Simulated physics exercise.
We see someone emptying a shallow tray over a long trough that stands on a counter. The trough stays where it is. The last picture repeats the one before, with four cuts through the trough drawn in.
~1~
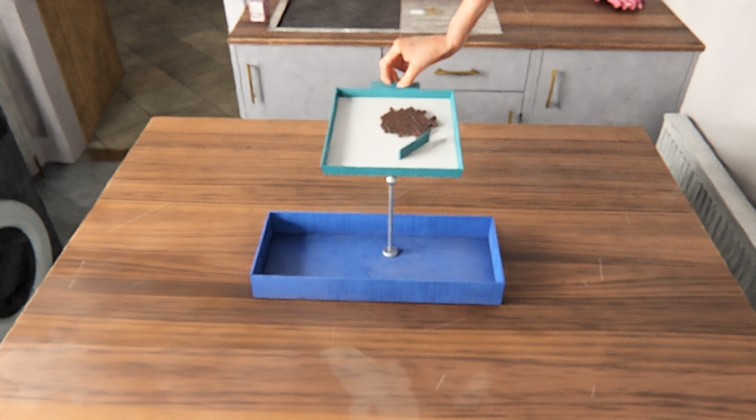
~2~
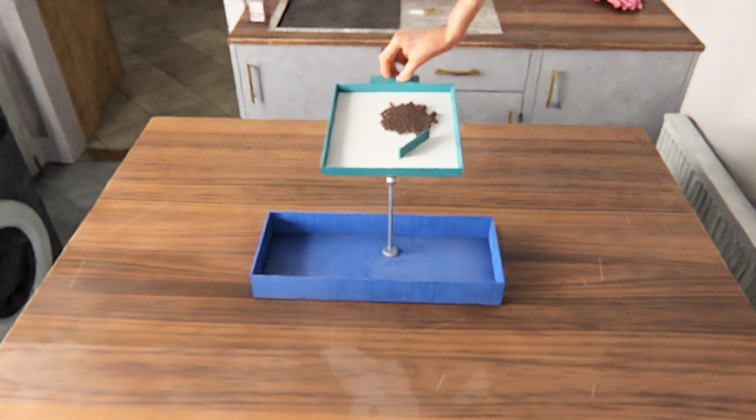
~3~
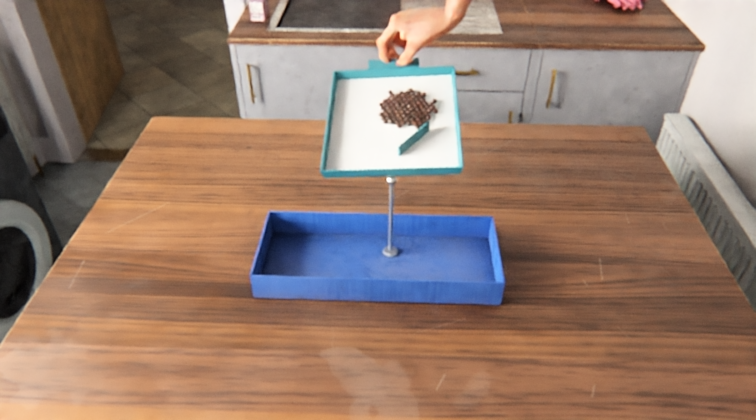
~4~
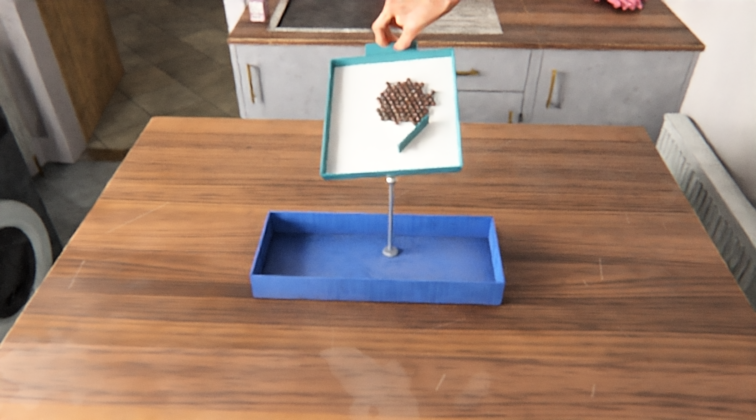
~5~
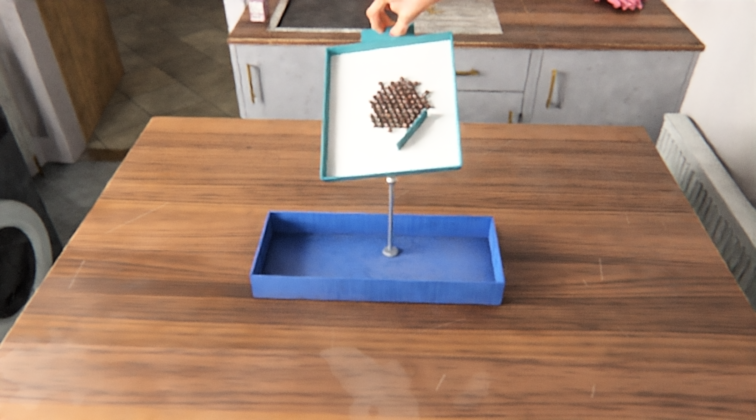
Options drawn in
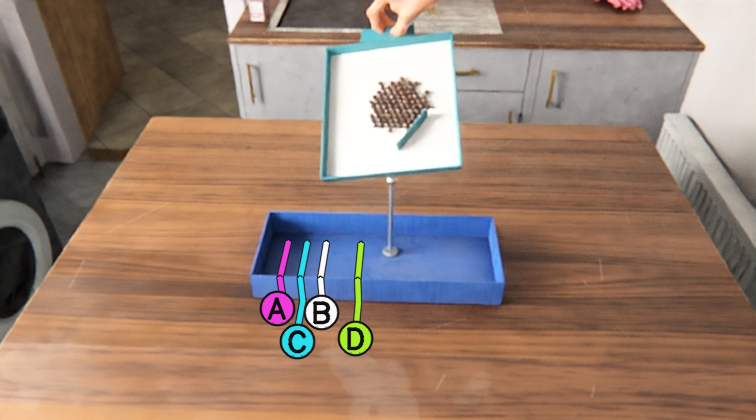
At first, a hand holds the far edge of a teal-rimmed white tray, nearly level on a thin post above a long blue trough, with small brown balls heaped beside a short fin. The hand then raises that edge steadily, tilting the tray toward the viewer, and its near left corner dips slightly lower.
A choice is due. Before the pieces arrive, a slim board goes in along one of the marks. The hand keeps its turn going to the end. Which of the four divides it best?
Line B.
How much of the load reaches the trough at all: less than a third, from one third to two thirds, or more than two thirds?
It is more than two thirds.
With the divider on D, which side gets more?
Left.
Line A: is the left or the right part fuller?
Right.
On the marked copy, line A crosses the front rim at (280, 276); line B crosses the front rim at (320, 278); line C crosses the front rim at (300, 277); line D crosses the front rim at (357, 279).
Choosing A, of what is caught, a stray few on the left of the divider, nearly all on the right.
Choosing B, of what is caught, about half on the left of the divider, about half on the right.
Choosing C, of what is caught, a small part on the left of the divider, nearly all on the right.
Choosing D, of what is caught, all on the left of the divider, none on the right.
